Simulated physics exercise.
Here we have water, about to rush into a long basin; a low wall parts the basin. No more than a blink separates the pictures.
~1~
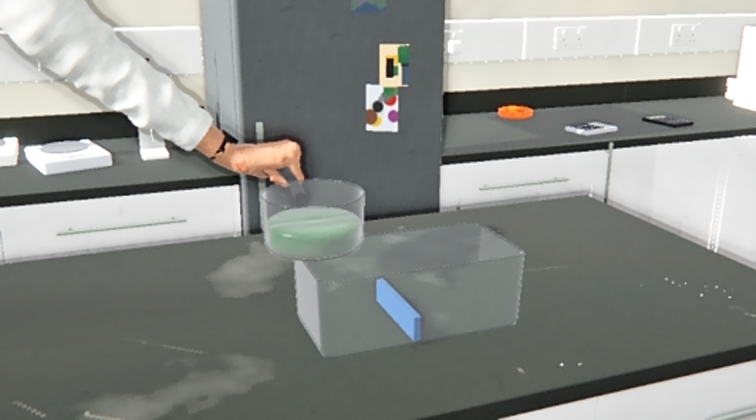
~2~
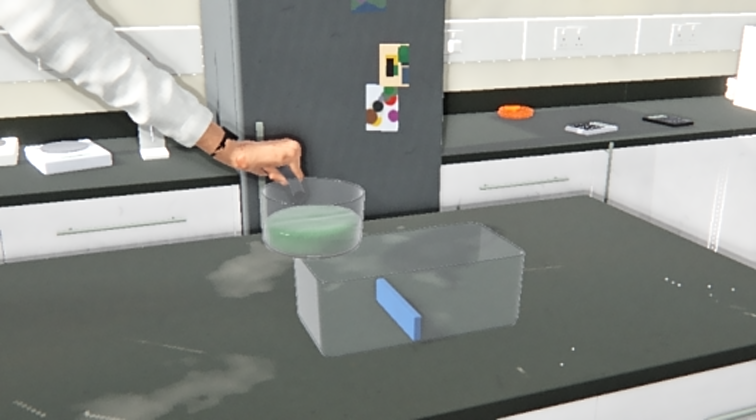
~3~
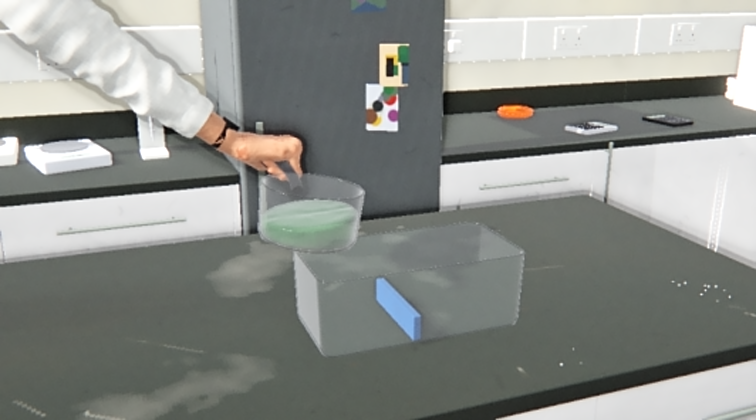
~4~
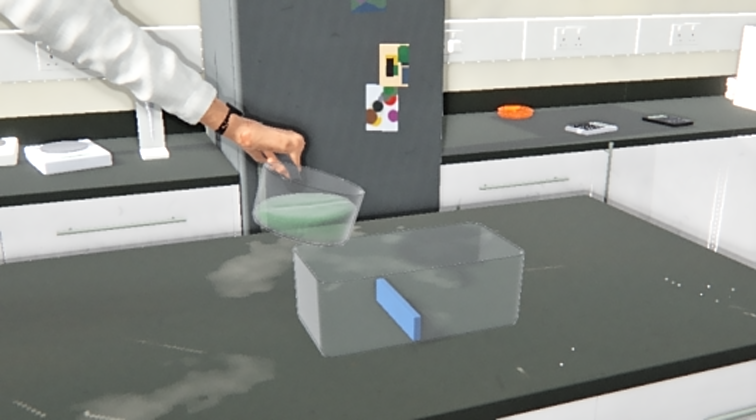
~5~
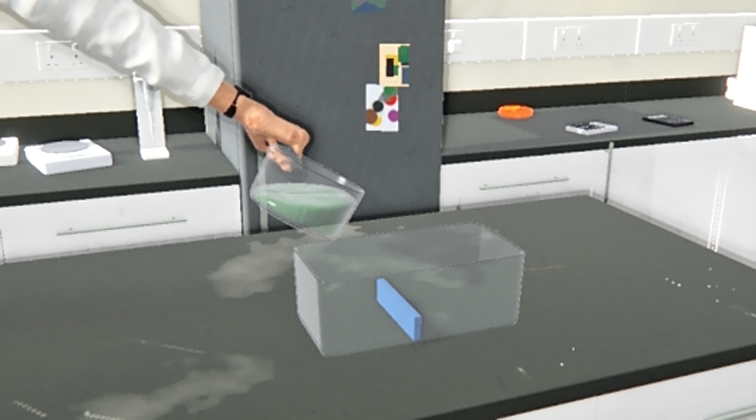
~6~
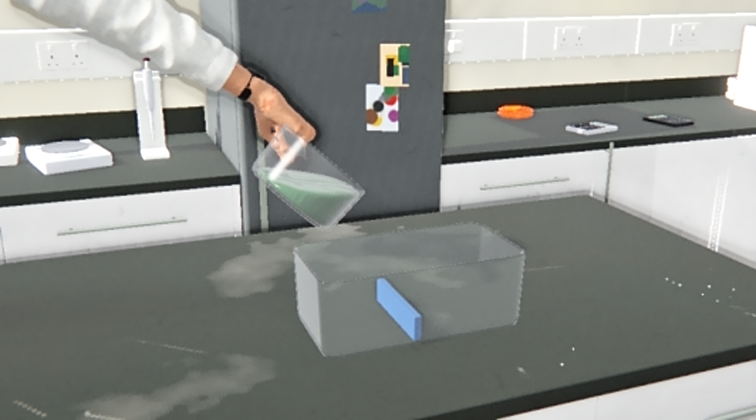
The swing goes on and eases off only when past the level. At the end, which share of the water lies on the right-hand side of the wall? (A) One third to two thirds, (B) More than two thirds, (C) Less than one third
More than two thirds.
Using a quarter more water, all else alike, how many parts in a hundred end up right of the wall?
My estimate is about 80 percent.
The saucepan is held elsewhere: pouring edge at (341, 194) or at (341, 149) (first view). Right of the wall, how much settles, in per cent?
70 and 80 in a hundred.
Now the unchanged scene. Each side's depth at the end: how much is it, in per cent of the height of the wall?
Left near 10; right near 40.
A moment on, the saucepan is tipped on its side and 38 per cent is still to pour, 2 is left of the wall and 4 right of it.
Next, the saucepan is tipped right over and 7 per cent is still to pour, 3 is left of the wall and 76 right of it.
Then the saucepan is tipped right over and 1 per cent is still to pour, 9 is left of the wall and 81 right of it.
Later the saucepan is tipped right over and 0 per cent is still to pour, 13 is left of the wall and 83 right of it.
At rest 13 per cent lies left of the wall, 83 right of it and 4 outside.
